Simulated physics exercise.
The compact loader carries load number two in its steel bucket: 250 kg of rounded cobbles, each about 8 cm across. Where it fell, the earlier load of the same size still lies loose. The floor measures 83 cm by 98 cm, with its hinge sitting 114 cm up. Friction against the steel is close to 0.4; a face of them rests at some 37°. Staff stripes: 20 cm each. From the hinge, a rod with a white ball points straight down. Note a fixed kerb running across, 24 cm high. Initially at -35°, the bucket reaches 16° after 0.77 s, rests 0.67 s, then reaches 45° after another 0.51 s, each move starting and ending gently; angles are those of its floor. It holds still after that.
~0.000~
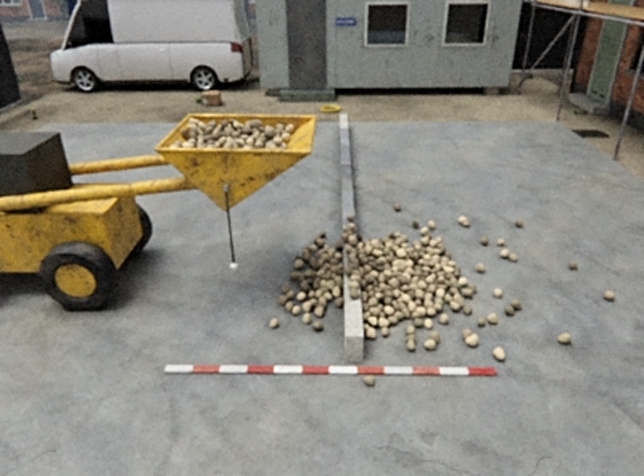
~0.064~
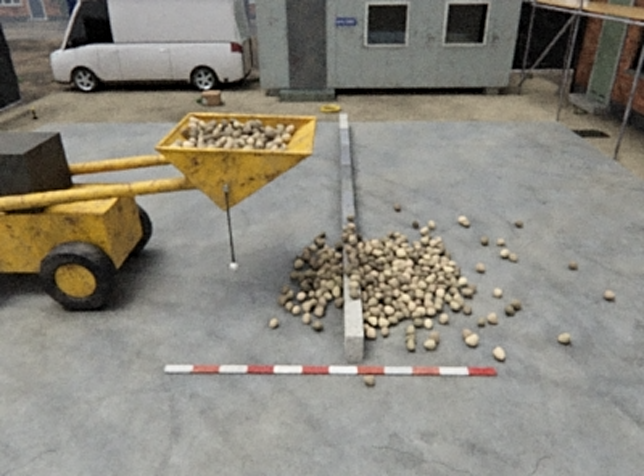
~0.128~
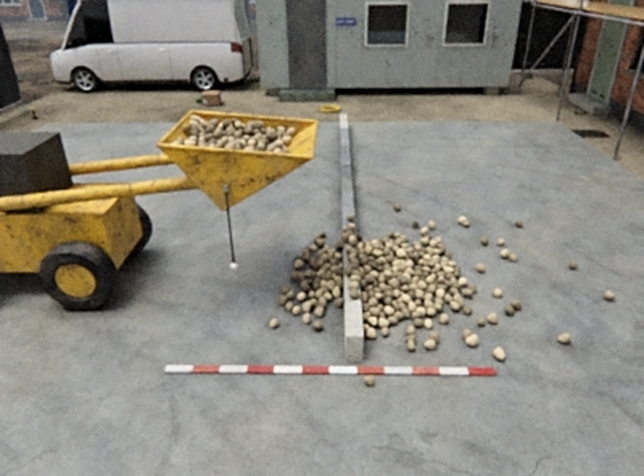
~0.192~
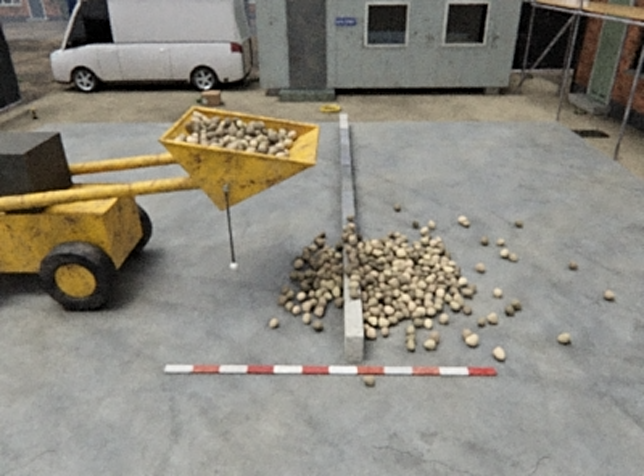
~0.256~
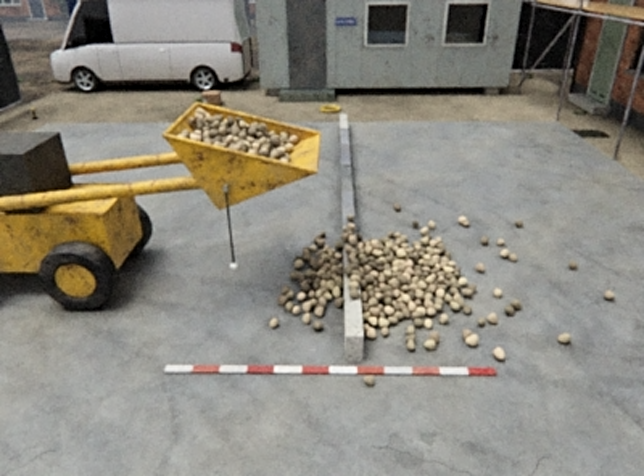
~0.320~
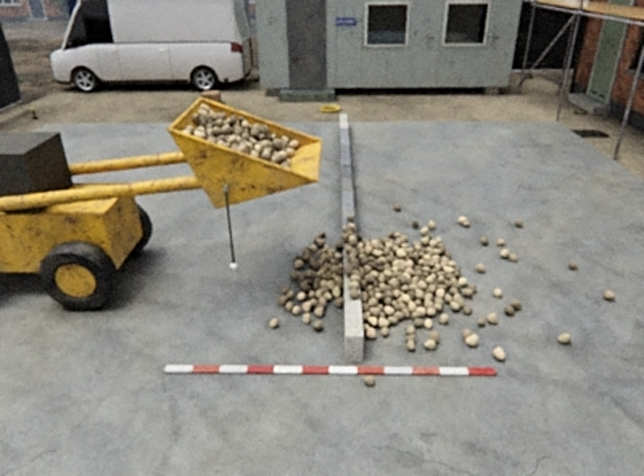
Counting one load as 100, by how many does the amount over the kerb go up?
By about 18 out of 100.
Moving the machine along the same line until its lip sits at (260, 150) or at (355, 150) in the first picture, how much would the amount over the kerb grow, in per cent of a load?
Close to 0 per cent, followed by close to 65 per cent.
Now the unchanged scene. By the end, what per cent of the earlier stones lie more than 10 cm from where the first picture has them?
Close to 5 in a hundred of them.
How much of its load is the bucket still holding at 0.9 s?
Close to 100 per cent of the load.
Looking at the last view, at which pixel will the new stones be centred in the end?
Roughly pixel (325, 270) in the last view.
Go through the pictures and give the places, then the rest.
The bucket is at -35°, its lip at (311, 152); the top of the load is at (211, 129). The earlier load is highest near (351, 249), 28 cm above ground level, 24 % on this side of the kerb, 76 % over the kerb, in the first frame.
Lip at (311, 154), floor tilted -34°, highest stones at (211, 129); the stones move at 0.1 m/s on average, in the second frame.
The bucket is at -31°, its lip at (313, 158); the top of the load is at (203, 125); the stones move at 0.2 m/s on average, in the third frame.
The bucket is at -27°, its lip at (315, 164); the top of the load is at (200, 124); the stones move at 0.3 m/s on average, in the fourth frame.
Lip at (317, 172), floor tilted -22°, highest stones at (203, 121); the stones move at 0.3 m/s on average, in the fifth frame.
Lip at (318, 181), floor tilted -16°, highest stones at (205, 117); the stones move at 0.3 m/s on average, in the sixth frame.
After 0.6 s the floor is at 8°; in per cent of one load, 100 in the bucket, 24 on this side of the kerb, 76 over the kerb; the foremost stones are at (531, 261).
After 0.9 s the floor is at 16°; in per cent of one load, 100 in the bucket, 24 on this side of the kerb, 76 over the kerb; the foremost stones are at (531, 261).
After 2.4 s the floor is at 45°; in per cent of one load, 0 in the bucket, 106 on this side of the kerb, 94 over the kerb; the foremost stones are at (531, 261).
After 4.9 s the floor is at 45°; in per cent of one load, 0 in the bucket, 106 on this side of the kerb, 94 over the kerb; the foremost stones are at (531, 261). Net gain over the kerb, 18.
